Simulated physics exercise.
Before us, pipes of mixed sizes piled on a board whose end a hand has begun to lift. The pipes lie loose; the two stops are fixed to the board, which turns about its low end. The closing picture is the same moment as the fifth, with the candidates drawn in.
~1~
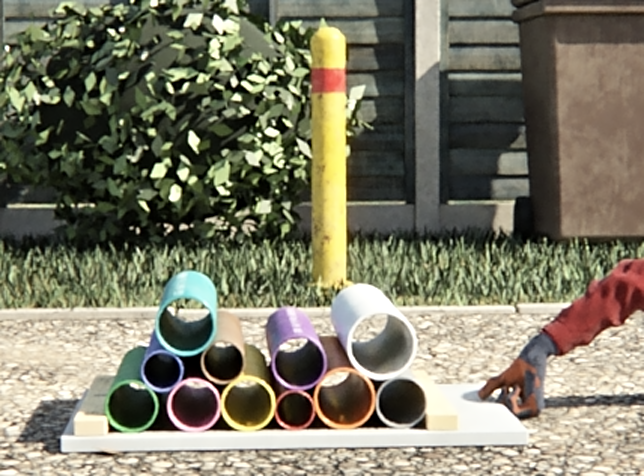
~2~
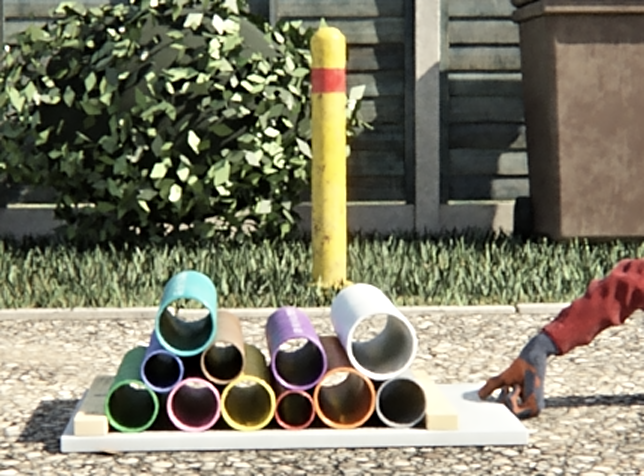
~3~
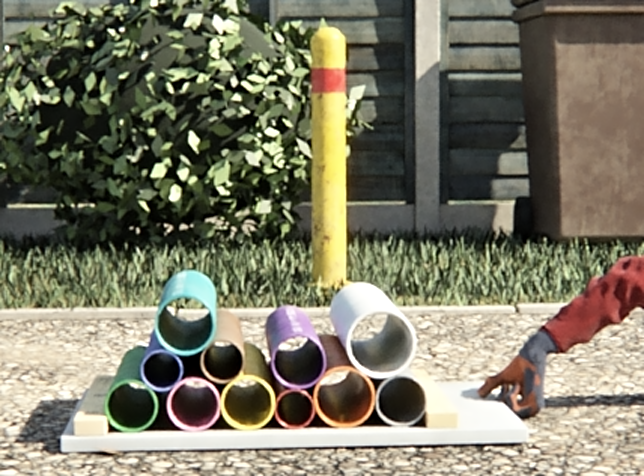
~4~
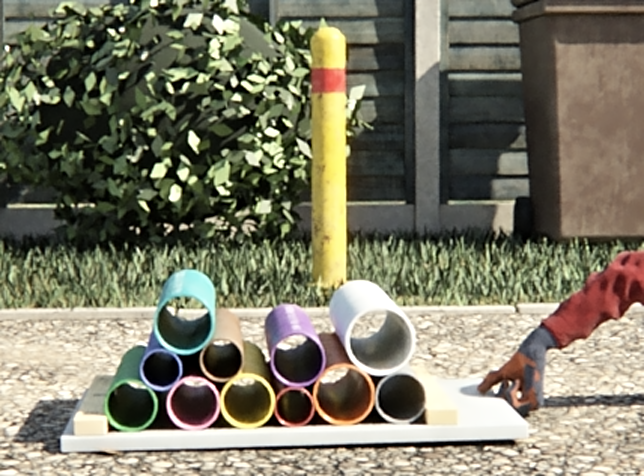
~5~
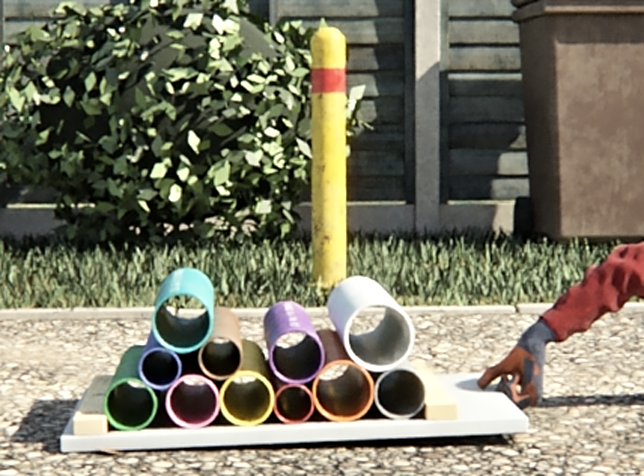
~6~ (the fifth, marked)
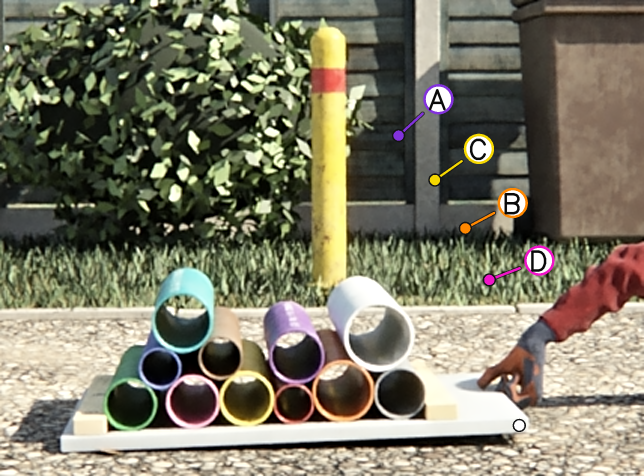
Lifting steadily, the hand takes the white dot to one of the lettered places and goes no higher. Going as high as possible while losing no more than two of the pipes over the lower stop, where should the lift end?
Mark B is as high as it can go.
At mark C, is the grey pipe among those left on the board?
Yes, with C.
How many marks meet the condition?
The number is two.
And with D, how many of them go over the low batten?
The count is none.
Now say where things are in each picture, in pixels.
Pink pipe (194, 406); yellow pipe (248, 404); red pipe (294, 410), in the first picture.
Red pipe (294, 410); orange pipe (345, 399), in the second picture.
Board (290, 406); grey pipe (401, 401); white pipe (381, 343); brown pipe (223, 361), in the third picture.
Board (290, 404); green pipe (131, 406); pink pipe (193, 404), in the fourth picture.
Board (290, 401); green pipe (130, 405); pink pipe (193, 402), in the fifth picture.
On the marked copy, A at (399, 136); B at (466, 228); C at (435, 180); D at (489, 280); the white dot at (519, 425).
Following B. Soon after the start, board at 16°.
Later, board at 28°.
In the end, board at 28°, one over the low batten (turquoise).
As for the rest, A eight over the low batten; C eight over the low batten; D none over the low batten.
